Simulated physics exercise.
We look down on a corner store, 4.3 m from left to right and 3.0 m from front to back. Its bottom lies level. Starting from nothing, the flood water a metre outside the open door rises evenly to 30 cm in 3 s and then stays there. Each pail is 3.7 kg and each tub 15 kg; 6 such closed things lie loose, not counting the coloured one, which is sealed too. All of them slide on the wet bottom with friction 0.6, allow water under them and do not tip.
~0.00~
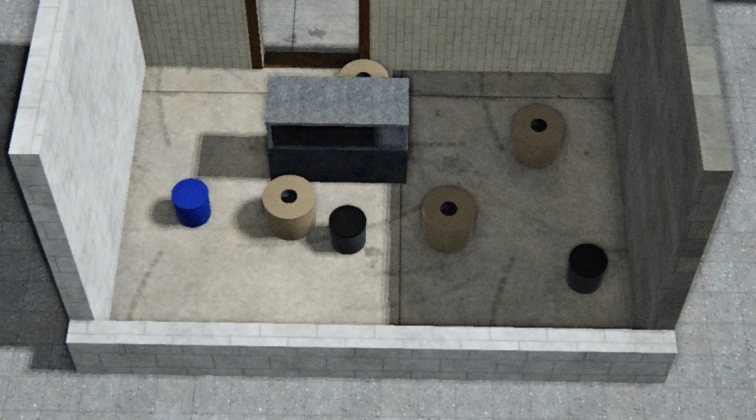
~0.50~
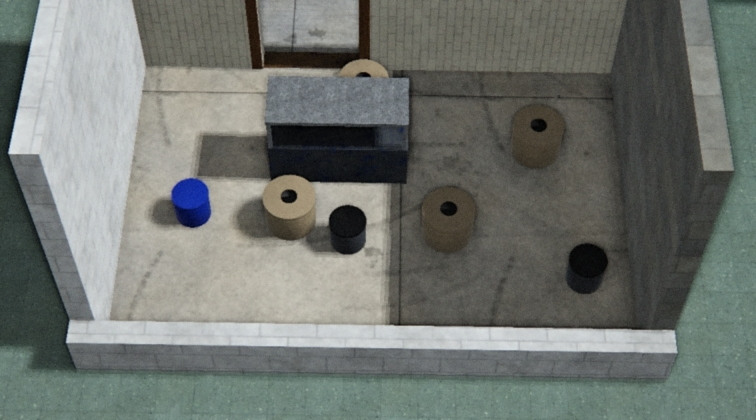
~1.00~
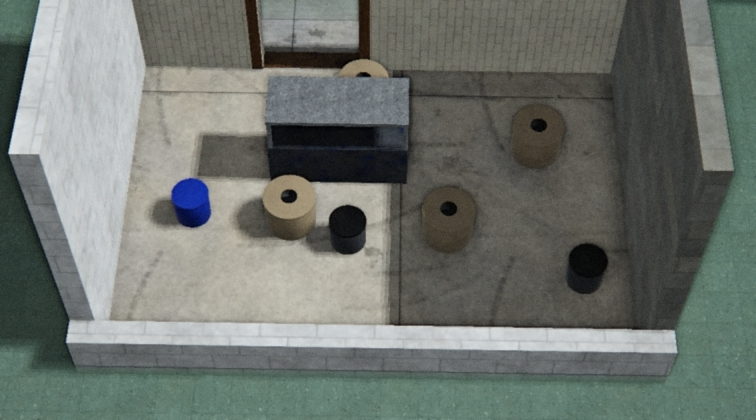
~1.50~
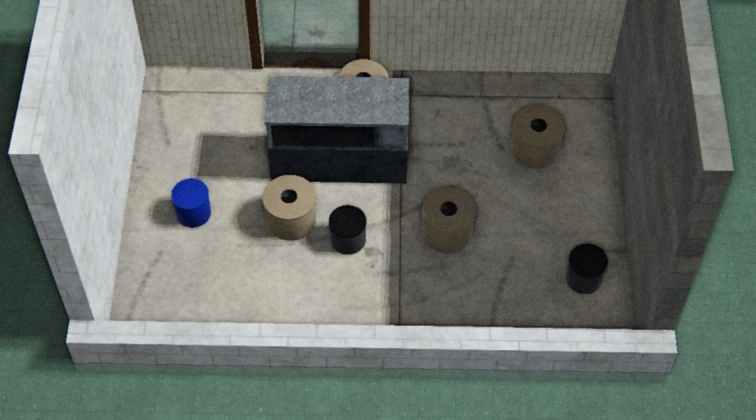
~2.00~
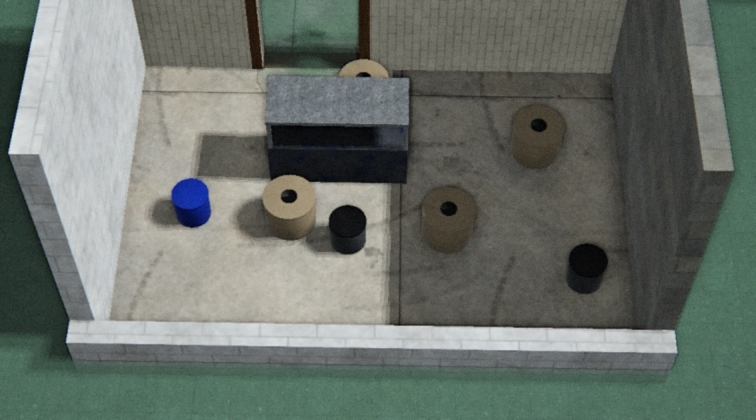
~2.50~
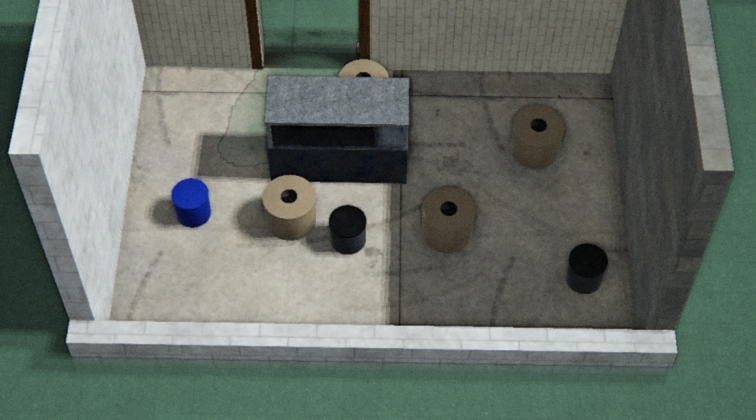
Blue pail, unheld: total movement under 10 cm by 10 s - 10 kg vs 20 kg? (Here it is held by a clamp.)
Heavier only.
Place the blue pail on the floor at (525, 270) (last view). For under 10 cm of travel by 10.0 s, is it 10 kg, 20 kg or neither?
So heavier weight required.
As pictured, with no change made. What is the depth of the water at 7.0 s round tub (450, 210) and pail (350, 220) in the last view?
About 3 and 2 cm.
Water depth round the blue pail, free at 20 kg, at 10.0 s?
Around 11 cm.
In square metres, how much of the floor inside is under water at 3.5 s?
Flooded: Near 4.0 m2.
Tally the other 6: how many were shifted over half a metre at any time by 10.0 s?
I get 3.
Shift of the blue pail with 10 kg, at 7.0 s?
Around 40 centimetres out of place.
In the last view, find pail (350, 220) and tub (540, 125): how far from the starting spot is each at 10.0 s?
Net displacement, in order: 5 cm; 150 cm.
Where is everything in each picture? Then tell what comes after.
The first picture shows the blue pail at (190, 194), on the bottom; water covers 0.0 m2; 0 of 7 have shifted.
The second picture shows the blue pail at (190, 194), on the bottom; water covers 0.0 m2; 0 of 7 have shifted.
The third picture shows the blue pail at (190, 194), on the bottom; water covers 0.0 m2; 0 of 7 have shifted.
The fourth picture shows the blue pail at (190, 194) rests on the ground; water covers 0.0 m2; 0 of 7 have shifted.
The fifth picture shows the blue pail at (190, 194), on the bottom; 0.4 m2 under water; 0 of 7 have shifted.
The sixth picture shows the blue pail at (190, 194) rests on the ground; 1.0 m2 under water; 0 of 7 have shifted.
After 3.5 s the blue pail would be 0 cm from its start with 10 kg and 0 cm from its start with 20 kg; 4 cm of water round it then.
After 4.5 s the blue pail would be 0 cm from its start with 10 kg and 0 cm from its start with 20 kg; 6 cm of water round it then.
After 7.0 s the blue pail would be 37 cm from its start with 10 kg and 0 cm from its start with 20 kg; 8 cm of water round it then.
After 10.0 s the blue pail would be 52 cm from its start with 10 kg and 0 cm from its start with 20 kg; 11 cm of water round it then.
